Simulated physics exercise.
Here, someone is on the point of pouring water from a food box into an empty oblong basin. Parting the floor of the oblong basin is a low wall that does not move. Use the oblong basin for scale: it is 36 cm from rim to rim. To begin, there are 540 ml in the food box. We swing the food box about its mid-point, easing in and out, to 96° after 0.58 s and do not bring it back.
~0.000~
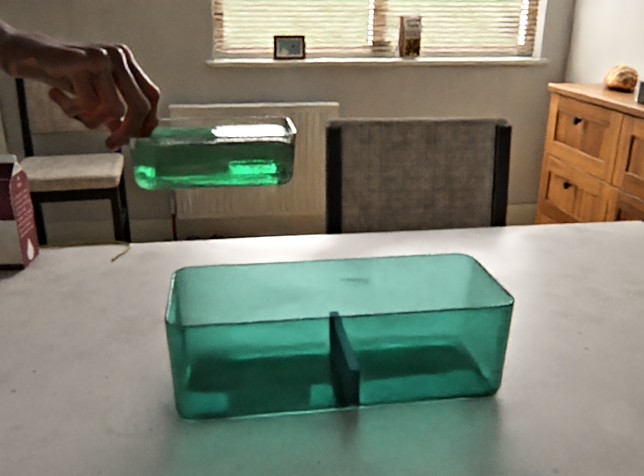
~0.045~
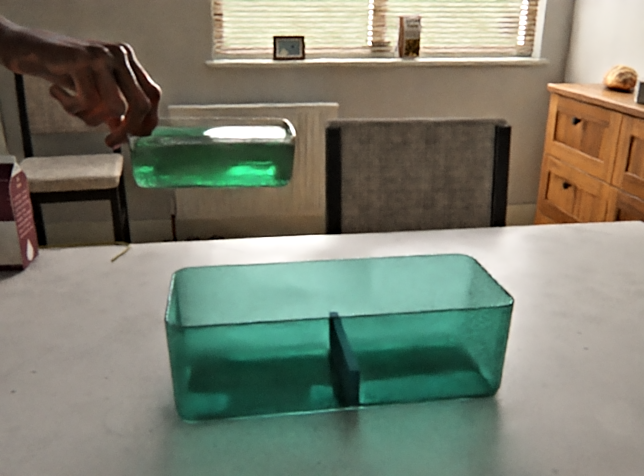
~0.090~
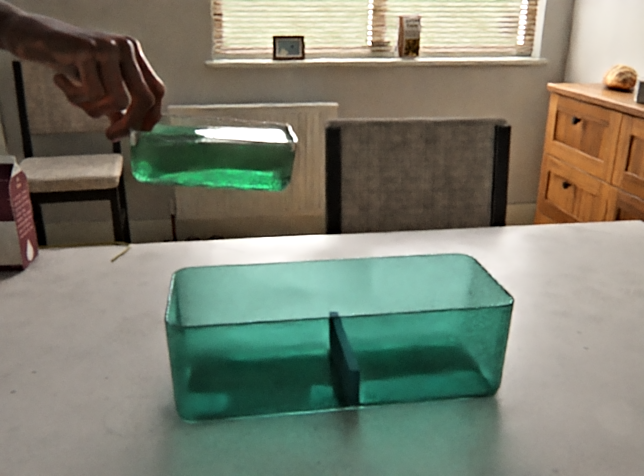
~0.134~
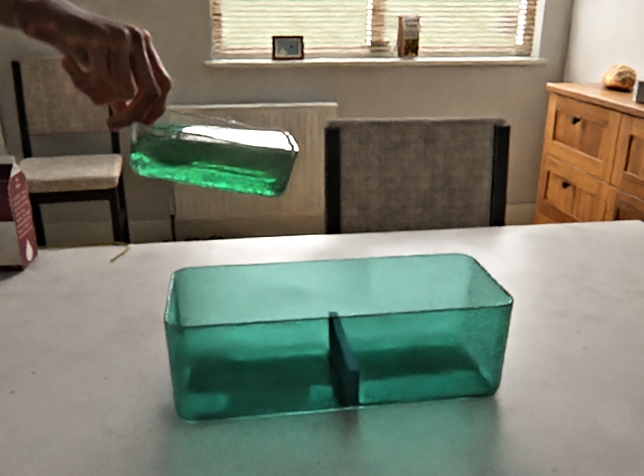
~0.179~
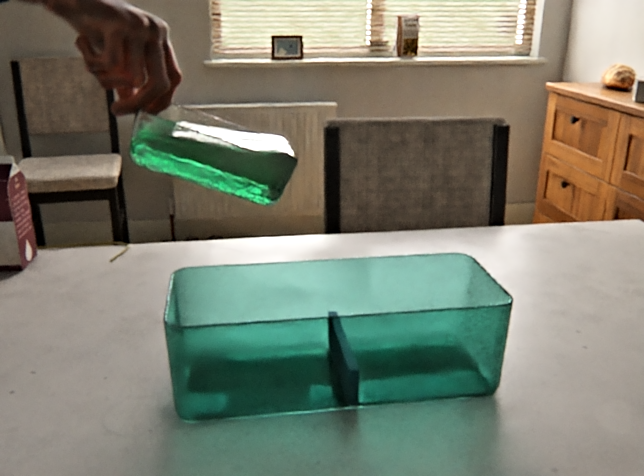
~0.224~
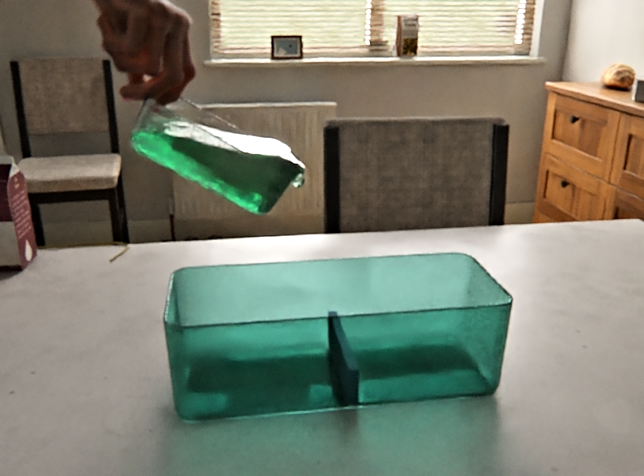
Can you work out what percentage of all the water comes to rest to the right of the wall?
I would put it at 59 per cent.
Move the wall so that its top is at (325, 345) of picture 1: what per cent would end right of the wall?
Estimate: Close to 75 per cent.
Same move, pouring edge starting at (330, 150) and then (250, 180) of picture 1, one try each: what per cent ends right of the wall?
It comes to 80 per cent, and then 5 per cent.
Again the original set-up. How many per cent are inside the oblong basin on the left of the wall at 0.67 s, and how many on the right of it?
Near 32 on the left, 60 on the right.
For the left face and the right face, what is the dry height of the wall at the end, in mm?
I'd say some 38 mm on the left and some 30 mm on the right.
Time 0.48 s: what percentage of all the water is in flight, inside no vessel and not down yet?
Near 50 per cent at that time.
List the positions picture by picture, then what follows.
In the first picture, it leans 0°; its right rim is at (291, 128); the water meets the walls at (137, 136) and (288, 133); the oblong basin's rim runs from (170, 296) to (492, 278); the wall's top is at (343, 339).
In the second picture, it leans 1°; its right rim is at (291, 130); the water meets the walls at (137, 136) and (288, 135).
In the third picture, it leans 6°; its right rim is at (292, 136); the water meets the walls at (138, 133) and (289, 137).
In the fourth picture, it leans 12°; its right rim is at (293, 144); the water meets the walls at (139, 130) and (291, 141).
In the fifth picture, it leans 21°; its right rim is at (292, 156); the water meets the walls at (139, 127) and (286, 147); 3 per cent is over the edge.
In the sixth picture, it leans 31°; its right rim is at (289, 169); the water meets the walls at (138, 124) and (265, 146); 10 per cent is over the edge.
By 0.48 s the tilt is 89° and 6 per cent is still to pour, 10 is left of the wall and 33 right of it.
By 0.67 s the tilt is 96° and 1 per cent is still to pour, 31 is left of the wall and 61 right of it.
By 0.87 s the tilt is 96° and 0 per cent is still to pour, 35 is left of the wall and 59 right of it.
By 1.08 s the tilt is 96° and 0 per cent is still to pour, 36 is left of the wall and 59 right of it.
At rest 36 per cent lies left of the wall, 59 right of it and 5 outside.
